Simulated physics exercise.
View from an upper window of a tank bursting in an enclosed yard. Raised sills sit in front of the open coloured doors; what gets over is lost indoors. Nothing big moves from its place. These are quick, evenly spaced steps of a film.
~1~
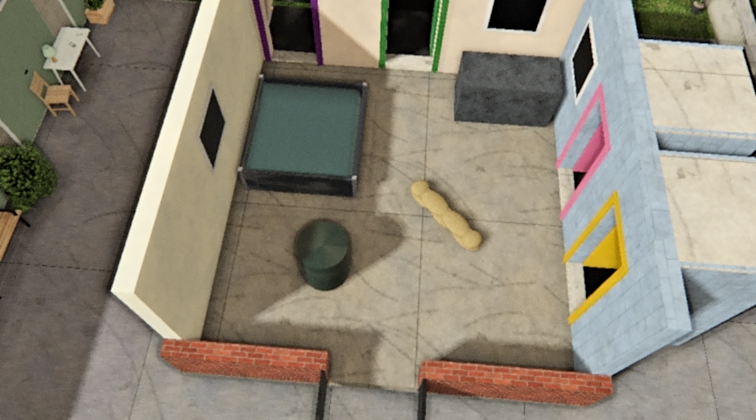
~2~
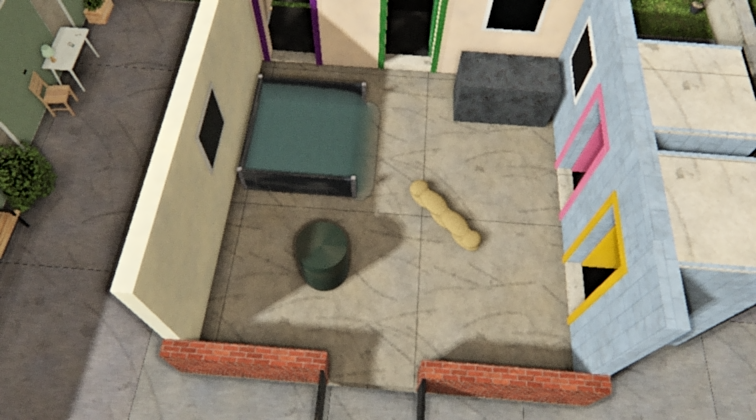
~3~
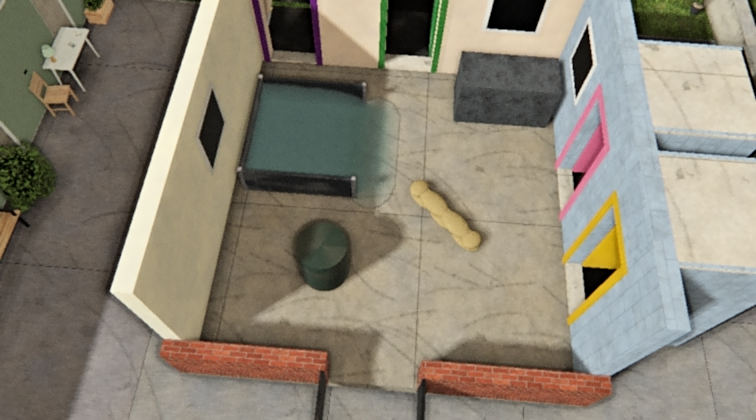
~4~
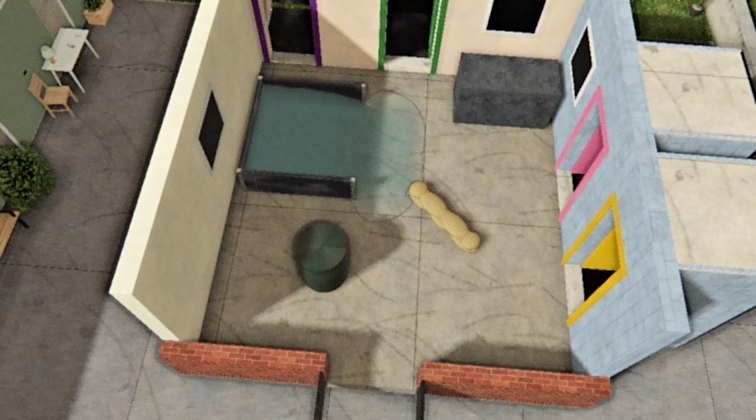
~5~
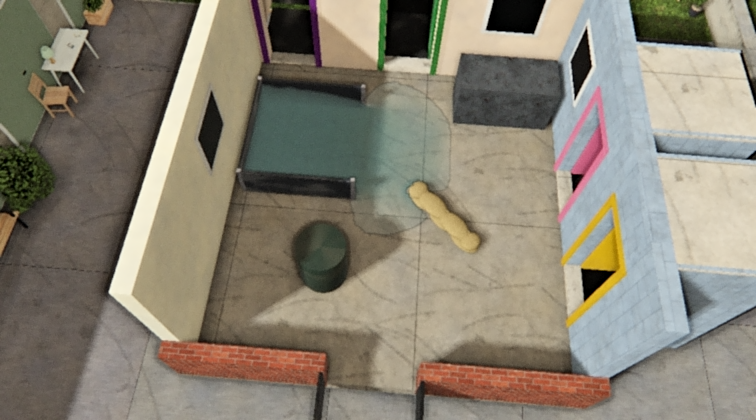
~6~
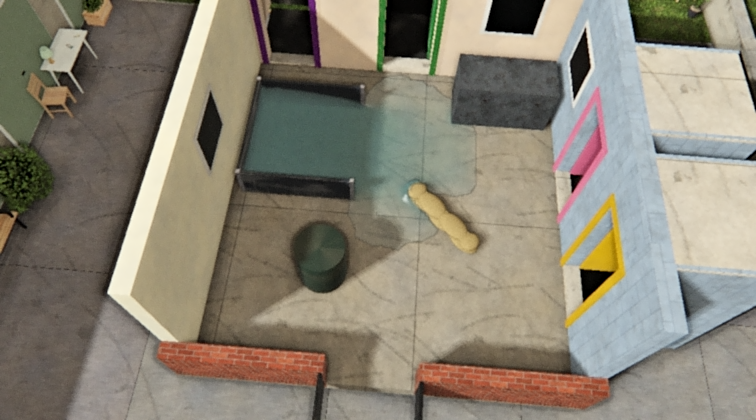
An enclosed paved yard is seen from high above, with a cream wall on the left, a pale blue wall on the right and low brick walls along the front. A tank of teal water stands at the upper left, near a dark green cylinder, a lumpy yellow object and a grey block. The tank's right side opens and water spreads rightward in a thinning sheet, reaching the yellow object's upper end.
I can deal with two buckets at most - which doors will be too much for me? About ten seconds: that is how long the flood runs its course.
Outcome: Green door: Within the cap; yellow door: Within the cap; pink door: Over the cap; purple door: Over the cap.
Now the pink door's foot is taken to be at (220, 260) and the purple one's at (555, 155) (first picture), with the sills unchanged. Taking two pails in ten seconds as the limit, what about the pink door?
Result for pink: It ends up below.
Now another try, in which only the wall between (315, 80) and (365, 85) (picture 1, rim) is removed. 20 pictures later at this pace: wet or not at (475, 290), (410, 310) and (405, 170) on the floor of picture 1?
In turn: Clear, not flooded, covered.
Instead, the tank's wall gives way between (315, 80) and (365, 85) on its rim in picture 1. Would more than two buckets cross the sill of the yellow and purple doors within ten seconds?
The yellow door stays within the limit, while the purple door tops the limit.
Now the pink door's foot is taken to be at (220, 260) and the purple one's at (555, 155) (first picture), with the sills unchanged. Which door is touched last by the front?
I'd say the pink one is reached last.
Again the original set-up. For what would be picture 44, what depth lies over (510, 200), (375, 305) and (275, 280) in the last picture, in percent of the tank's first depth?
Respectively near 14, 8 and 0 per cent.
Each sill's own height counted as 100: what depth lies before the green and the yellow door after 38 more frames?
I reckon it's around 30 and then 40 per cent.
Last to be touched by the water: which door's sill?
That is the purple-painted one.
A moment on, water covers 35 % of the floor; the green door wet at the sill, nothing in, the yellow door not reached, the pink door wet at the sill, nothing in, the purple door not reached.
Next, water covers 50 % of the floor; the green door wet at the sill, nothing in, the yellow door not reached, the pink door over two buckets in, the purple door not reached.
Then, water covers 65 % of the floor; the green door wet at the sill, nothing in, the yellow door wet at the sill, nothing in, the pink door far over two buckets in, the purple door not reached.
Later, water covers 75 % of the floor; the green door wet at the sill, nothing in, the yellow door wet at the sill, nothing in, the pink door far over two buckets in, the purple door under two buckets in.
In the end, water covers 95 % of the floor; the green door wet at the sill, nothing in, the yellow door wet at the sill, nothing in, the pink door far over two buckets in, the purple door over two buckets in.
